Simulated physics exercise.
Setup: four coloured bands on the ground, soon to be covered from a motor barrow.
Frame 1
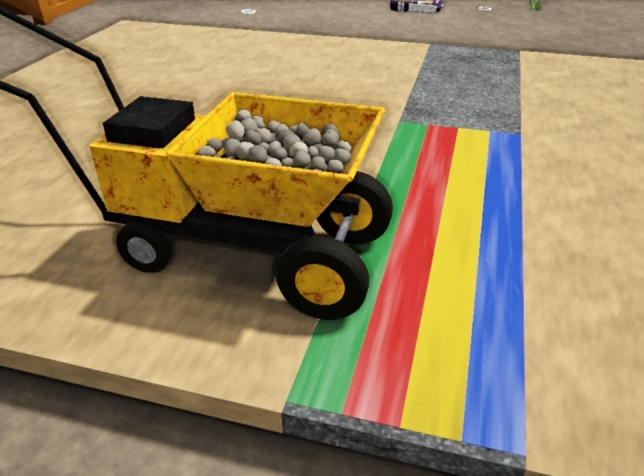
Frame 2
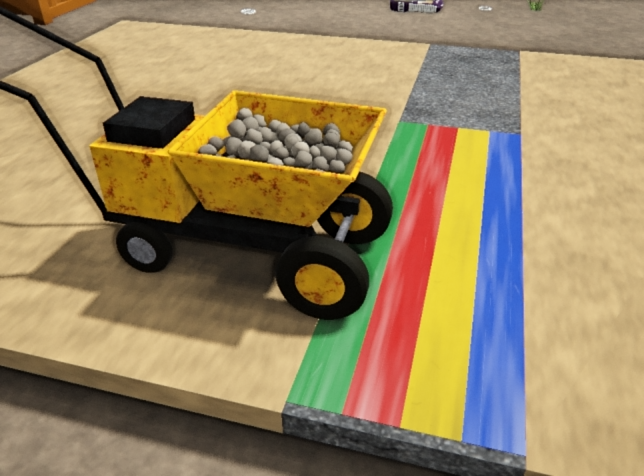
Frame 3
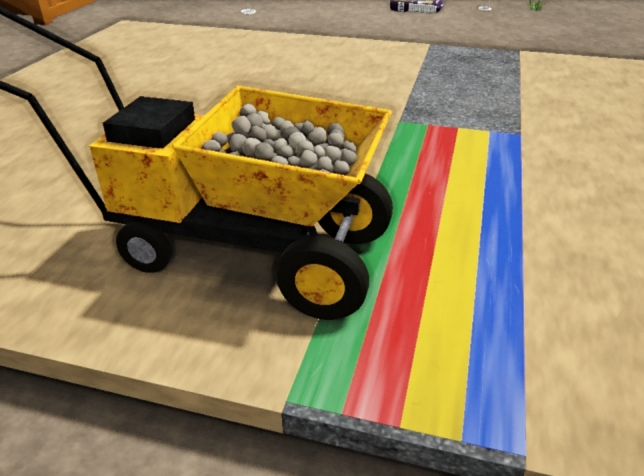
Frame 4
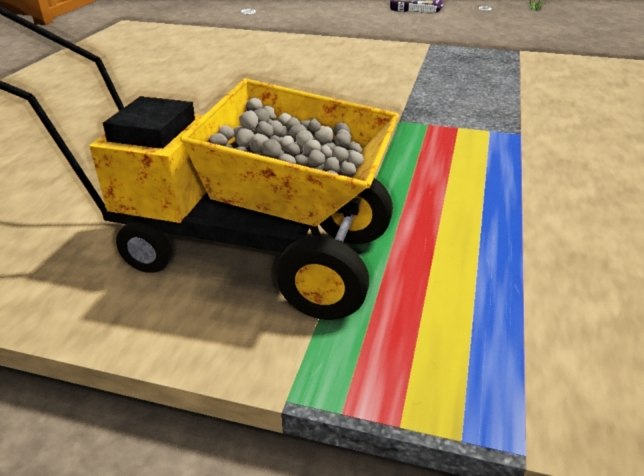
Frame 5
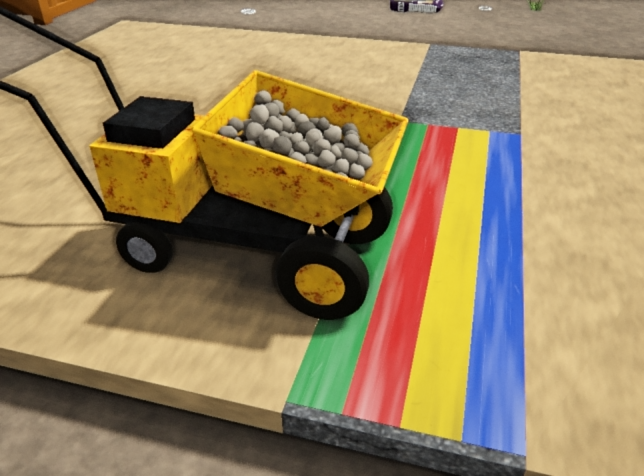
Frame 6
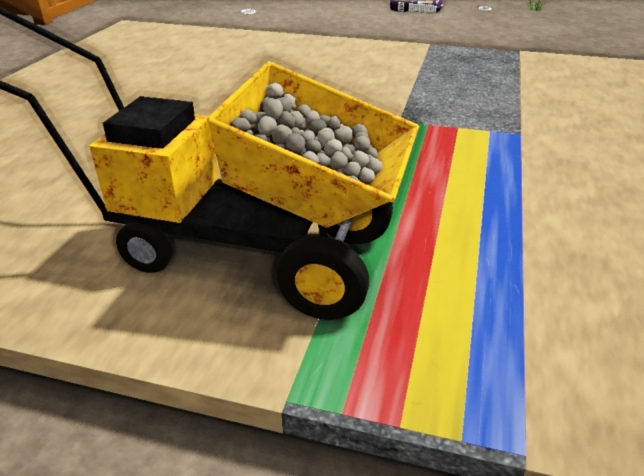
On a pale, wood-like slab over a brownish floor, seen from above at an angle by a still camera, a strip of speckled grey crosses the surface. A rust-marked yellow motor barrow loaded with rounded grey stones stands at left, its front wheels beside green, red, yellow and blue bands. The skip starts level, then tilts steadily toward the right, its rear rising while the wheels stay put.
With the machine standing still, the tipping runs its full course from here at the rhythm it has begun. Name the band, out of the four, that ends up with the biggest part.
The blue band.
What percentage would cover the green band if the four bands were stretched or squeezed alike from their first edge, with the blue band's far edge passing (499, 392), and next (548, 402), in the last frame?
I'd estimate some 0 per cent, and then some 0 per cent.
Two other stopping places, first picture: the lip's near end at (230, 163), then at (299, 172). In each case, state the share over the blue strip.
That works out to 10 per cent for the first position and 30 per cent for the second.
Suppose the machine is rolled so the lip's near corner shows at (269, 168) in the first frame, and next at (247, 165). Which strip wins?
First attempt: The red one. Second attempt: Red.
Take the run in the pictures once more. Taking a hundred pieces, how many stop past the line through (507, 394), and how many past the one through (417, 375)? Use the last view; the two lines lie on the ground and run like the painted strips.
In order, some 40 % then some 100 %.
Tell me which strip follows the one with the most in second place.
It's the strip in yellow.
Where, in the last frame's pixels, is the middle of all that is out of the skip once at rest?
The centre comes to rest near (493, 293).
Shortly afterwards, skip tipped steeply; the whole lot in the skip.
Next, skip tipped steeply; all but a few in the skip; a little over the yellow strip; only a few over the blue strip; only a few falling.
Some moments later, skip tipped right over; near a third in the skip; a little over the yellow strip; near a third over the blue strip; near a quarter off the paint.
In the end, skip tipped right over; none at all over the green strip; a little over the red strip; near a quarter over the yellow strip; near half over the blue strip; near a quarter off the paint.
